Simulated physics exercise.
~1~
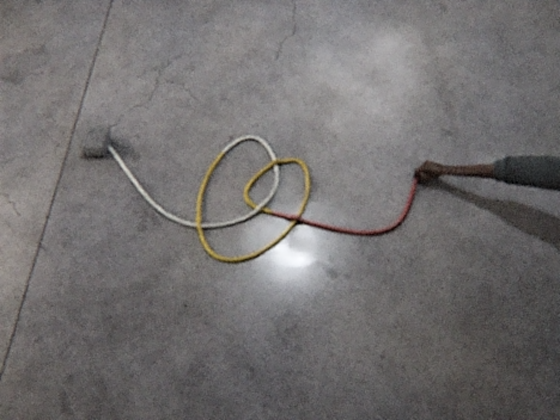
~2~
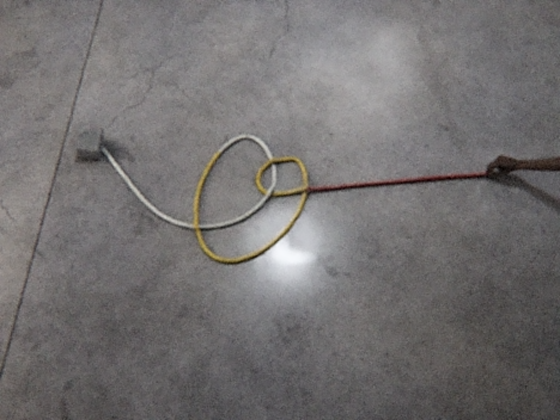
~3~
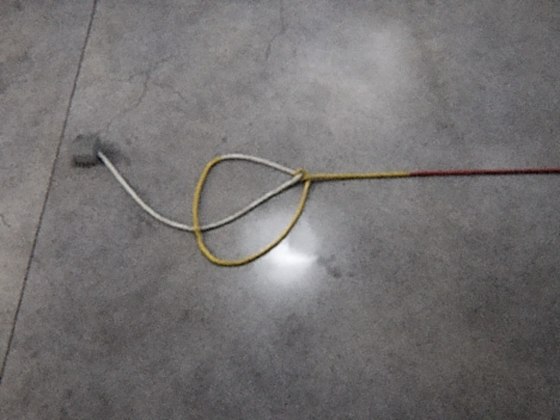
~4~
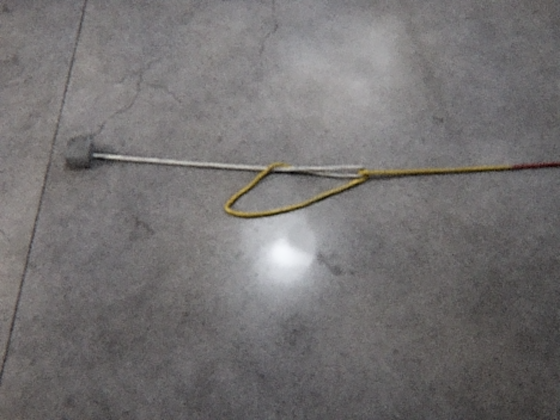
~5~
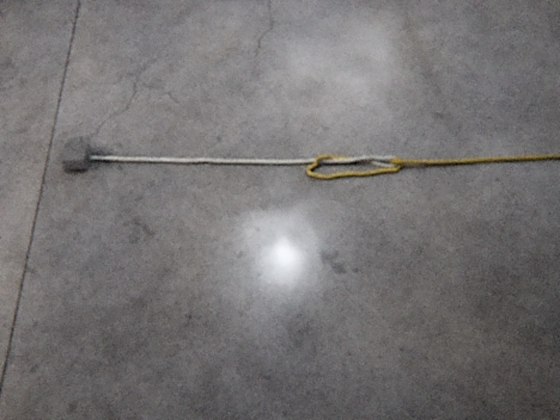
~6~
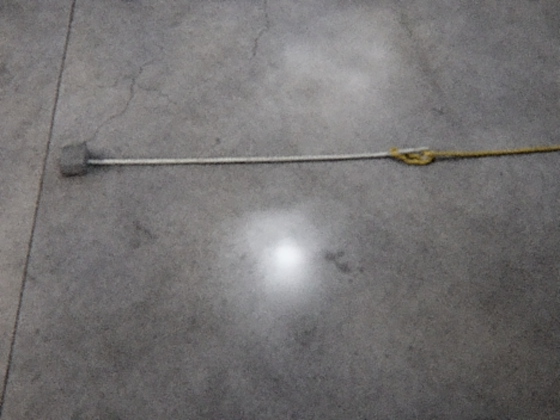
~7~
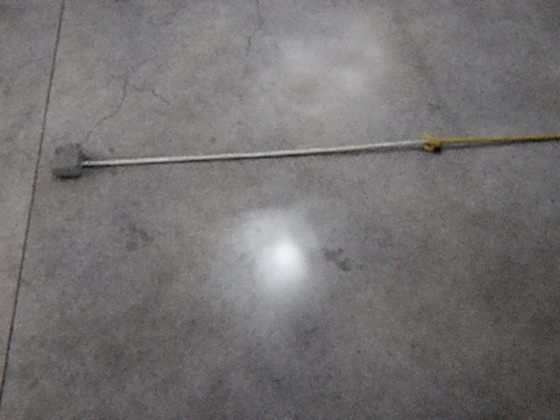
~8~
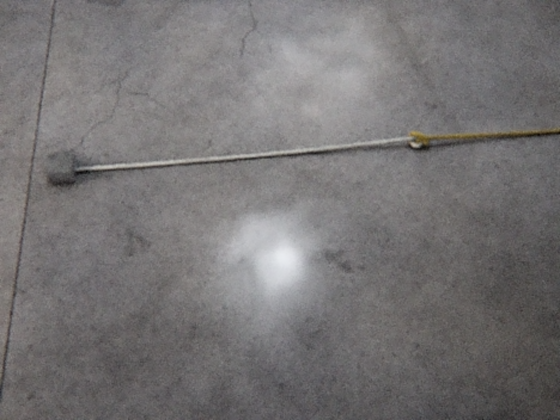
A hand and dark-sleeved forearm at the right hold the red end of a rope on a cracked grey concrete workshop floor, seen from above. The rope lies in loose overlapping loops, white at the left, where it is fixed to a small grey block, yellow in the middle and red at the right. The hand pulls the red end rightward and leaves view. The loops slide right, narrow and flatten as the white section straightens. They close into a small, tight knot where white meets yellow, leaving the rope stretched taut from the block.
